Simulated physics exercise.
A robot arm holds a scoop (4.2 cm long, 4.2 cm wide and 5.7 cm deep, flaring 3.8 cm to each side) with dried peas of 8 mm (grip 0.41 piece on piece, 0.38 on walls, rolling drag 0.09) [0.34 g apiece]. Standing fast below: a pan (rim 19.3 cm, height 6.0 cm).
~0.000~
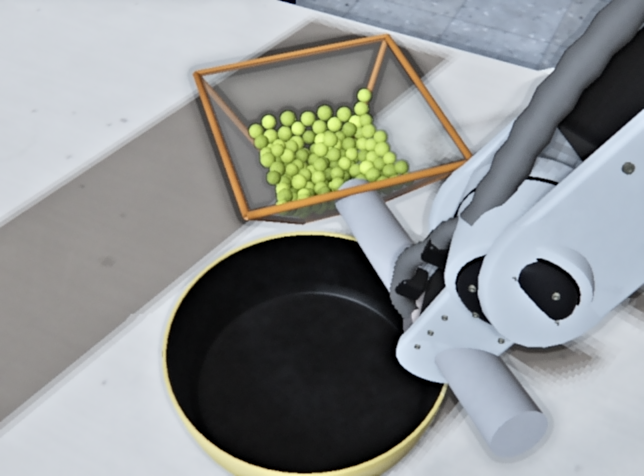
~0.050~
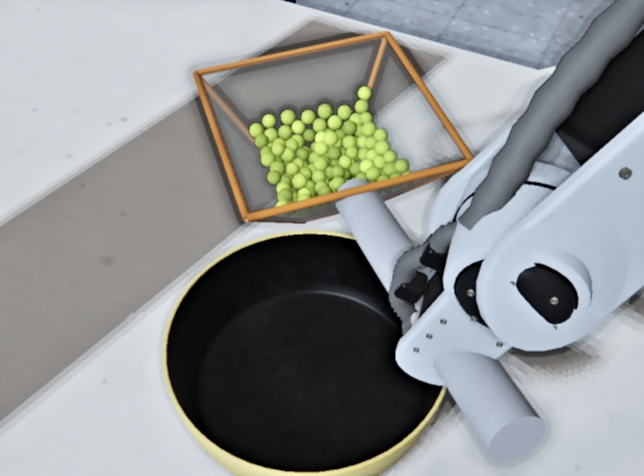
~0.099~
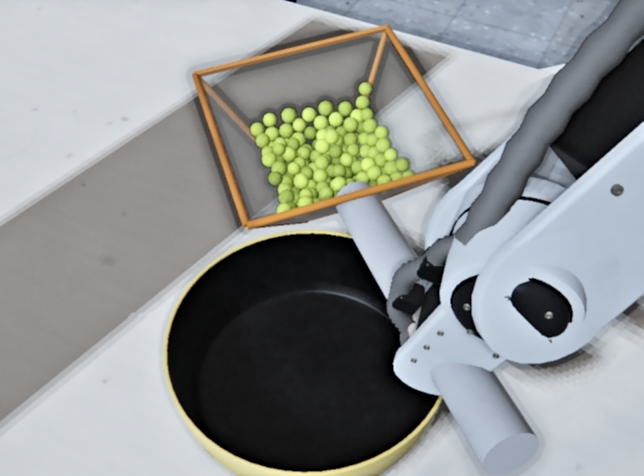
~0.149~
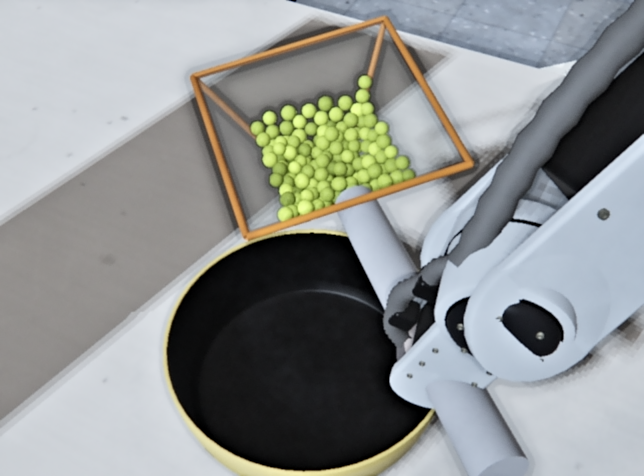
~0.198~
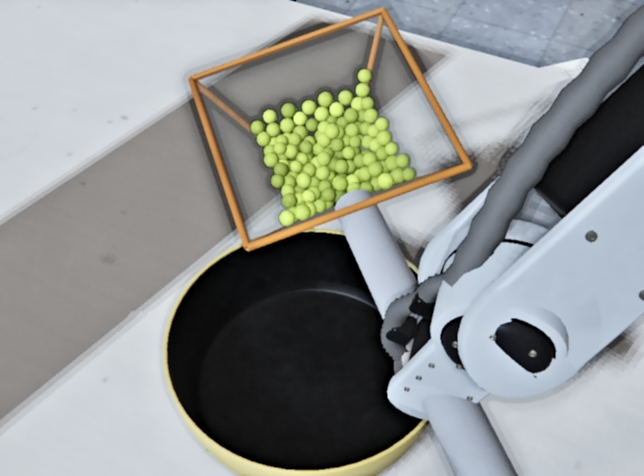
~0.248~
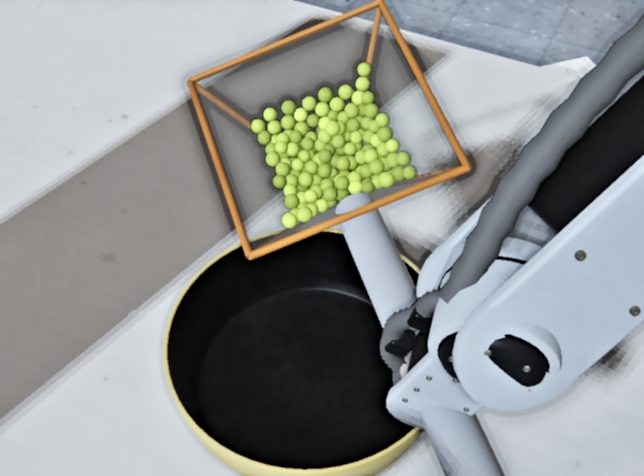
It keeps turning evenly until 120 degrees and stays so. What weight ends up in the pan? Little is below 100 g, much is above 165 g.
Load: Low.
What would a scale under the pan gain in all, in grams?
Roughly 50 g.
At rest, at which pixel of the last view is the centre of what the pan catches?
Near (276, 420).
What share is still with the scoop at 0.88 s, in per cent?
Some 45 per cent of the load.
After 0.59 s, tilt 56 degrees; 0 g in the pan, scoop holds 100 %.
After 0.88 s, tilt 87 degrees; 15 g in the pan, scoop holds 45 %.
After 1.15 s, tilt 116 degrees; 53 g in the pan, scoop holds 0 %.
After 1.40 s, tilt 120 degrees; 53 g in the pan, scoop holds 0 %.
At rest (1.9 s), 53 g in the pan, scoop holds 0 %.
